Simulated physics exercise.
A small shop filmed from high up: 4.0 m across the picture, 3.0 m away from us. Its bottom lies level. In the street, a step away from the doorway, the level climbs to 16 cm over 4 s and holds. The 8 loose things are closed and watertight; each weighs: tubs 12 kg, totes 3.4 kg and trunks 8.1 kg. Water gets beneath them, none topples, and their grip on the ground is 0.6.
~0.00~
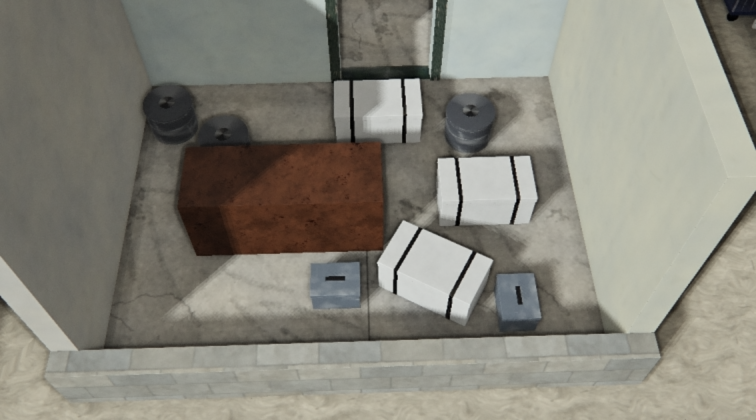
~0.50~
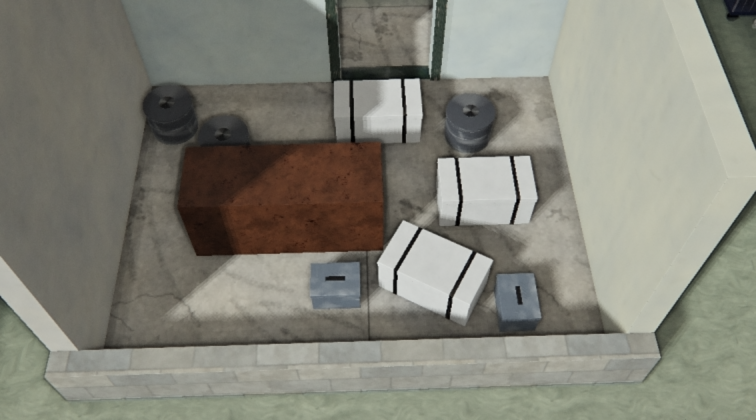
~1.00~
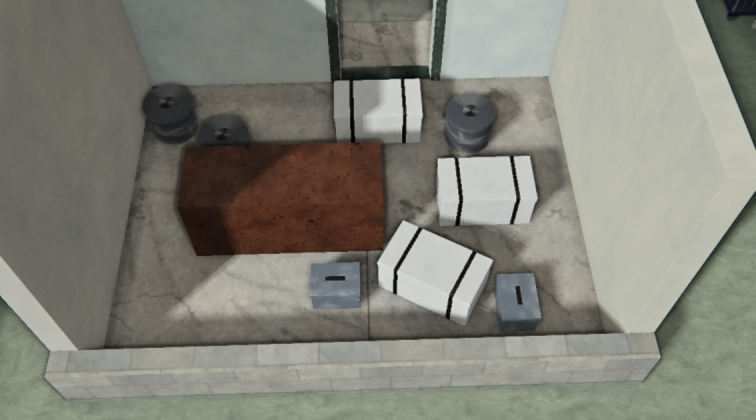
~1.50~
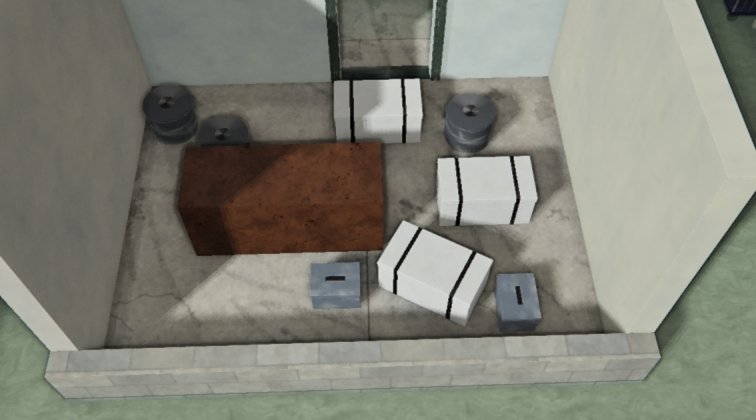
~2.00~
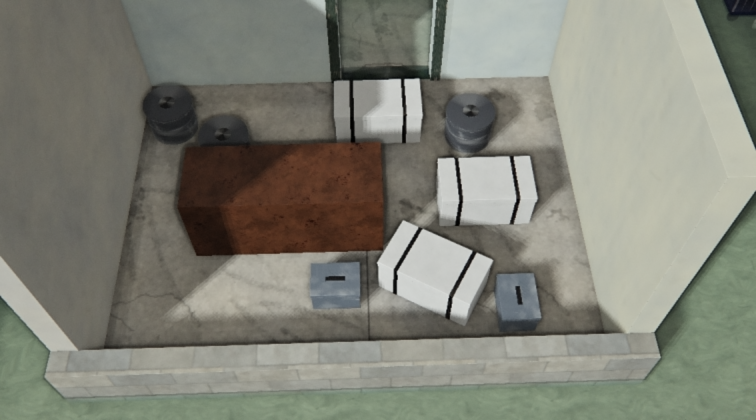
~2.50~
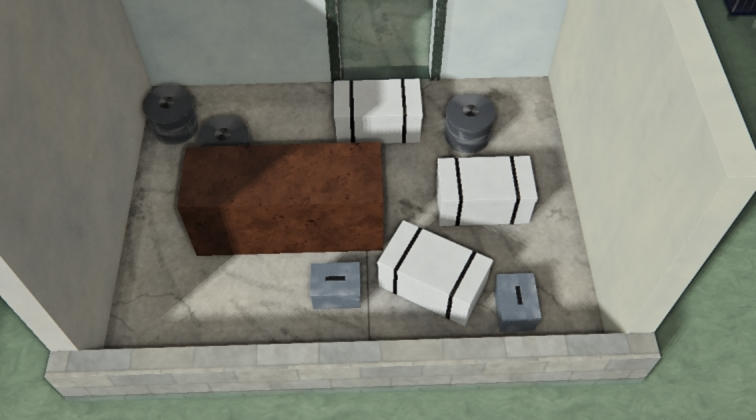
Greenish water spread over the ground outside a small walled room and later tinted the doorway, while the big brown box, white strapped boxes, grey spools and small grey-blue boxes inside all stayed put.
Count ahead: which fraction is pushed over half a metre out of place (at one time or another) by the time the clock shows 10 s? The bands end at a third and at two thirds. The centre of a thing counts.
Share: Between one and two thirds.
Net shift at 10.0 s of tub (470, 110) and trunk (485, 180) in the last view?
In that order: 0 cm, 50 cm.
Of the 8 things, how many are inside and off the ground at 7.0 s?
At that moment 4.
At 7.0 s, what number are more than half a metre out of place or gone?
By then 2.
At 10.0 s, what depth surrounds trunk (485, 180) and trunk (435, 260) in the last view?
Roughly 5 and 3 cm.
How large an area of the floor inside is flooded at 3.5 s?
About 1.5 m2.
After 3.5 s 0 of 8 are over 50 cm from their spots; 0 afloat.
After 4.5 s 1 of 8 are over 50 cm from their spots; 1 afloat.
After 7.0 s 2 of 8 are over 50 cm from their spots; 4 afloat.
After 10.0 s 3 of 8 are over 50 cm from their spots, and 4 have been at some point; 3 afloat.
